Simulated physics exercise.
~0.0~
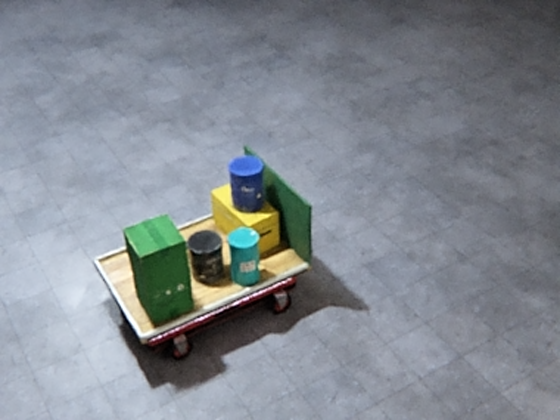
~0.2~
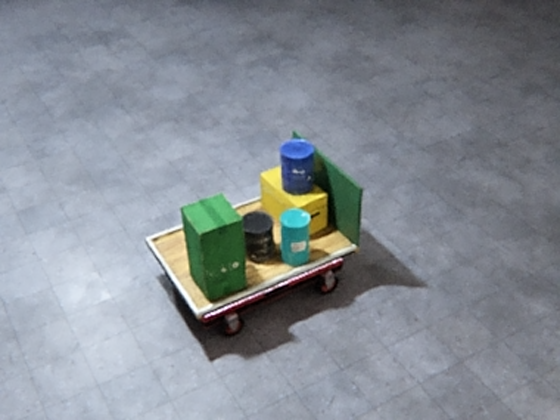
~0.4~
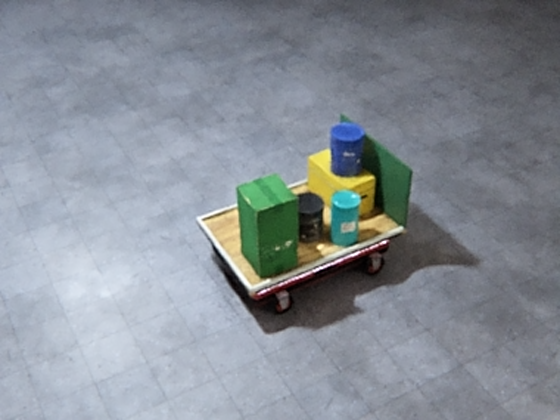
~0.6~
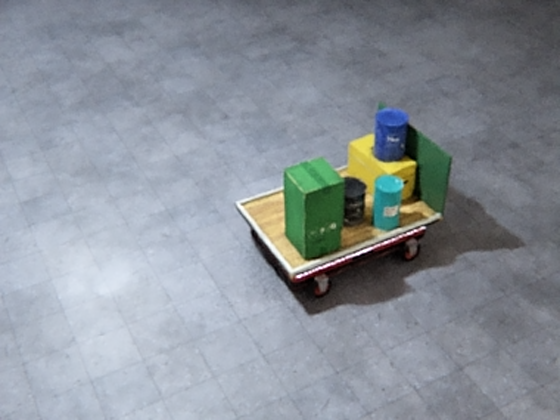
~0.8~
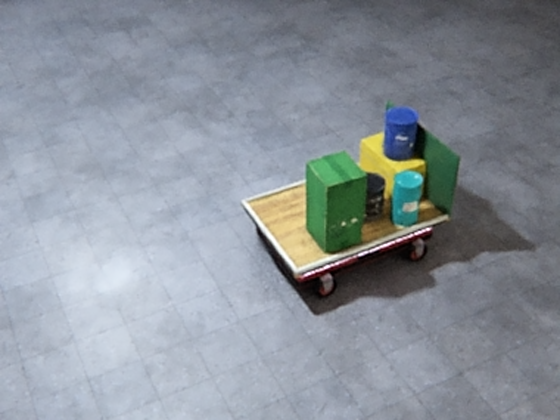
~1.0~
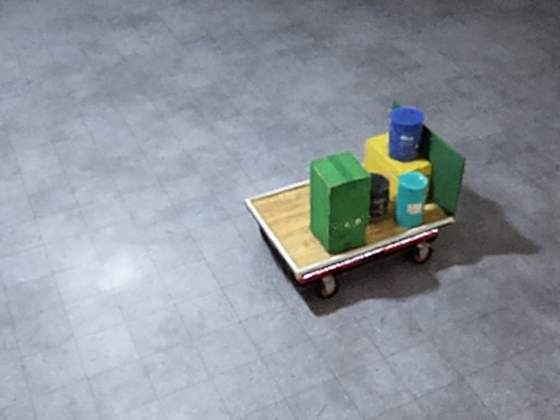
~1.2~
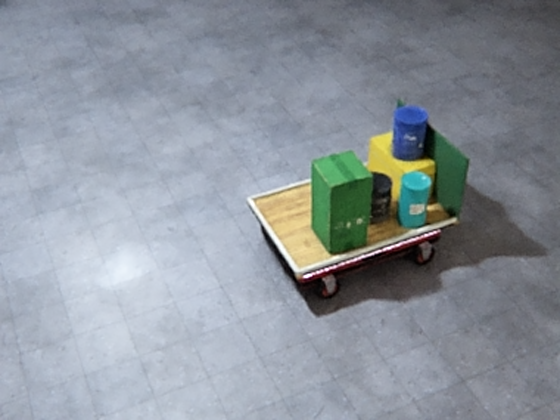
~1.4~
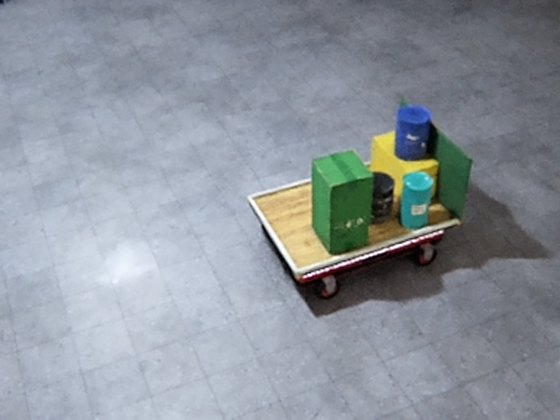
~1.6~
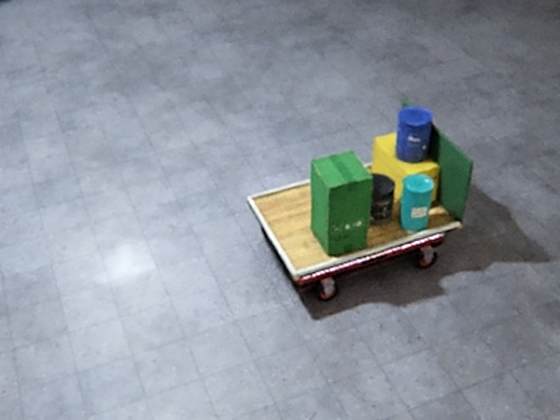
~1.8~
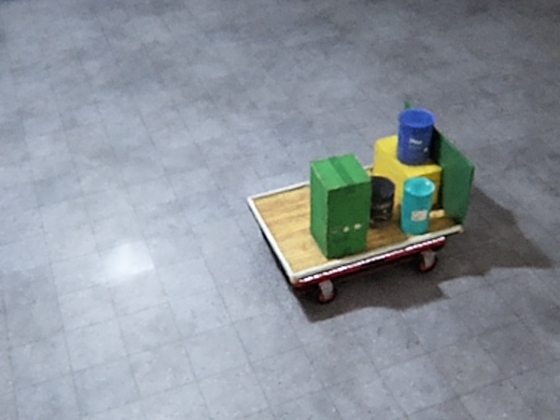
Loaded flatbed cart rolling right across a grey tiled floor and stopping, its boxes and canisters shifting slightly but staying upright aboard.
